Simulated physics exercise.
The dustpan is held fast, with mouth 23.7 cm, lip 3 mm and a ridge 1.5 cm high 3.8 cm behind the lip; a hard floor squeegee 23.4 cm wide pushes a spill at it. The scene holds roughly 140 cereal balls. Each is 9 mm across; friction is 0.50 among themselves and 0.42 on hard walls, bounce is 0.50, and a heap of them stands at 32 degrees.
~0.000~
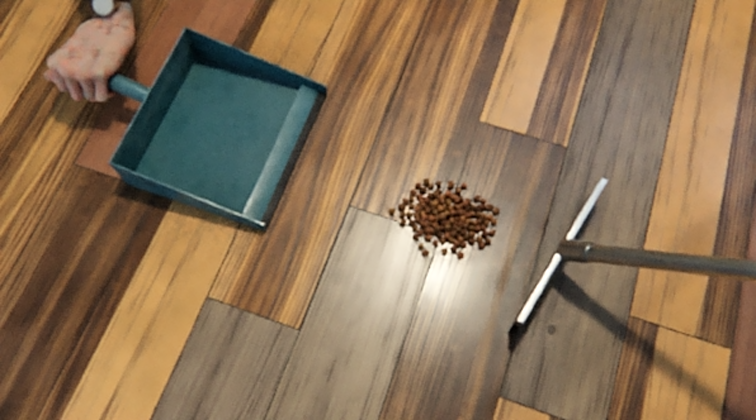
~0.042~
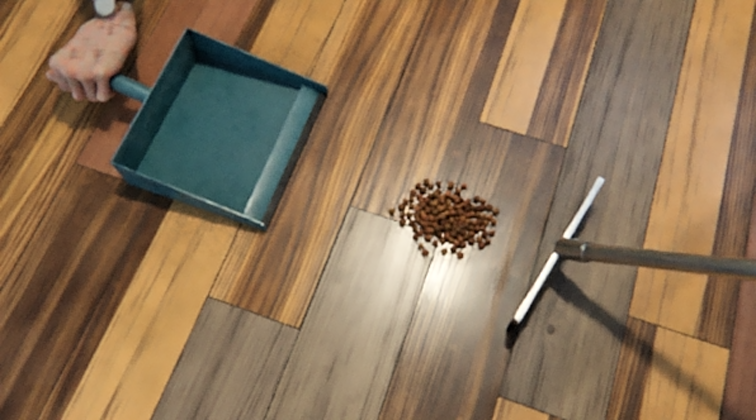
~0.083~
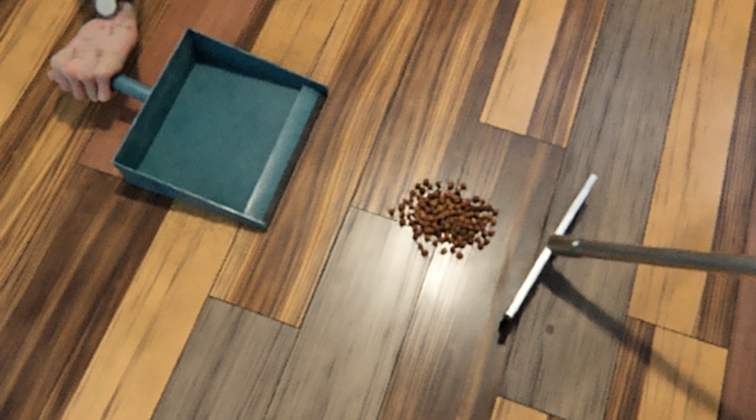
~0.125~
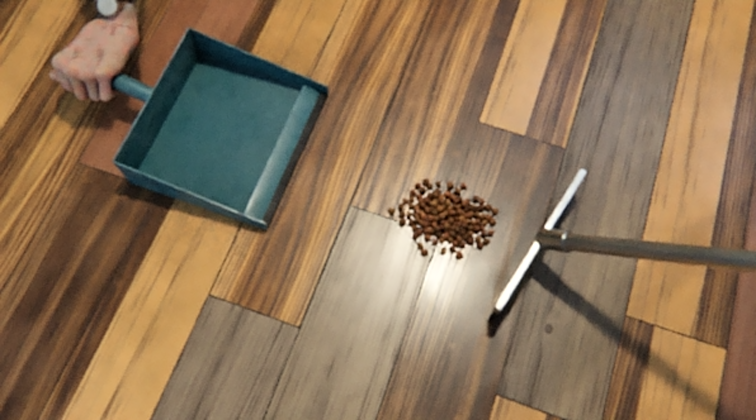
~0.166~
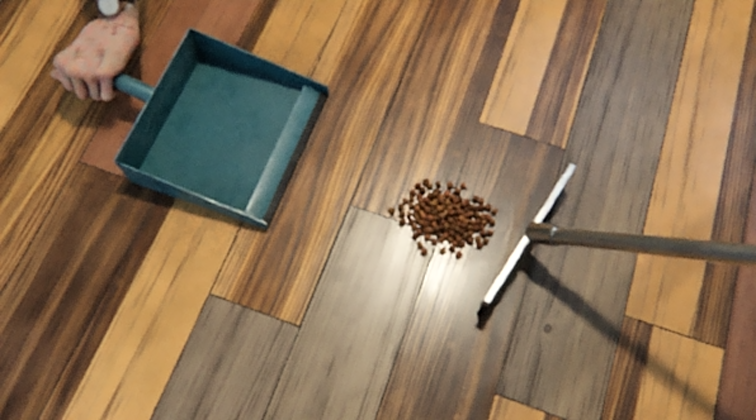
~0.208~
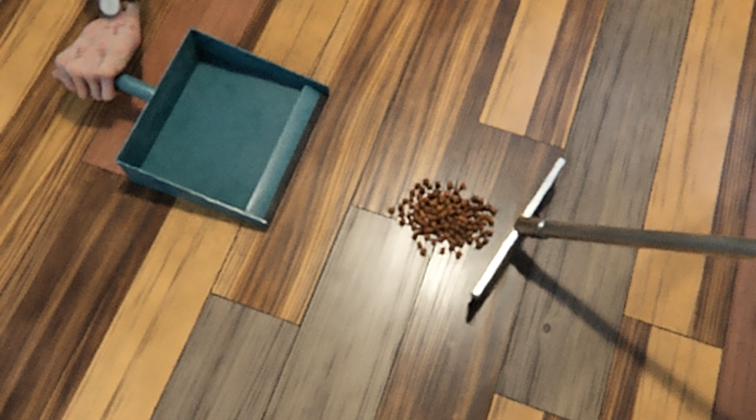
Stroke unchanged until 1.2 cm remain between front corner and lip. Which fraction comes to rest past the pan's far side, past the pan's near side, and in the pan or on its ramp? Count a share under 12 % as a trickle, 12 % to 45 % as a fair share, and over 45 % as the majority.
Far side: A trickle. Near side: A trickle. Pan: A fair share.
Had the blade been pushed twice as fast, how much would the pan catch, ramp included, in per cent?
It would be around 25 per cent.
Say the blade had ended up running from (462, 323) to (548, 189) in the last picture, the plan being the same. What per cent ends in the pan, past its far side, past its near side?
Split: Pan = 0, far = 0, near = 5.
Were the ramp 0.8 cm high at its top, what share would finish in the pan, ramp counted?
It would be near 30 per cent.
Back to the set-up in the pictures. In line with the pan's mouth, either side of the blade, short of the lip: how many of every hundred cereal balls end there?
Share there: Around 70 percent.
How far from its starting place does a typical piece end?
Median shift: Approx. 24 cm.
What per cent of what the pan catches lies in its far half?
Estimate: Close to 80 %.
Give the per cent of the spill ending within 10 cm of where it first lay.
About 0 percent.
Then, at 0.60 s, middle of the blade 19 cm from the lip; 0 % over the lip, far side 0 %, near side 0 %.
Then, at 0.86 s, middle of the blade 10 cm from the lip; 0 % over the lip, far side 0 %, near side 0 %.
After 1.22 s, middle of the blade 4 cm from the lip; 25 % over the lip, far side 5 %, near side 0 %.
By 1.5 s all is still; far side 5 %, near side 0 %, pan 20 %, in front of the lip or behind the blade 70 %.
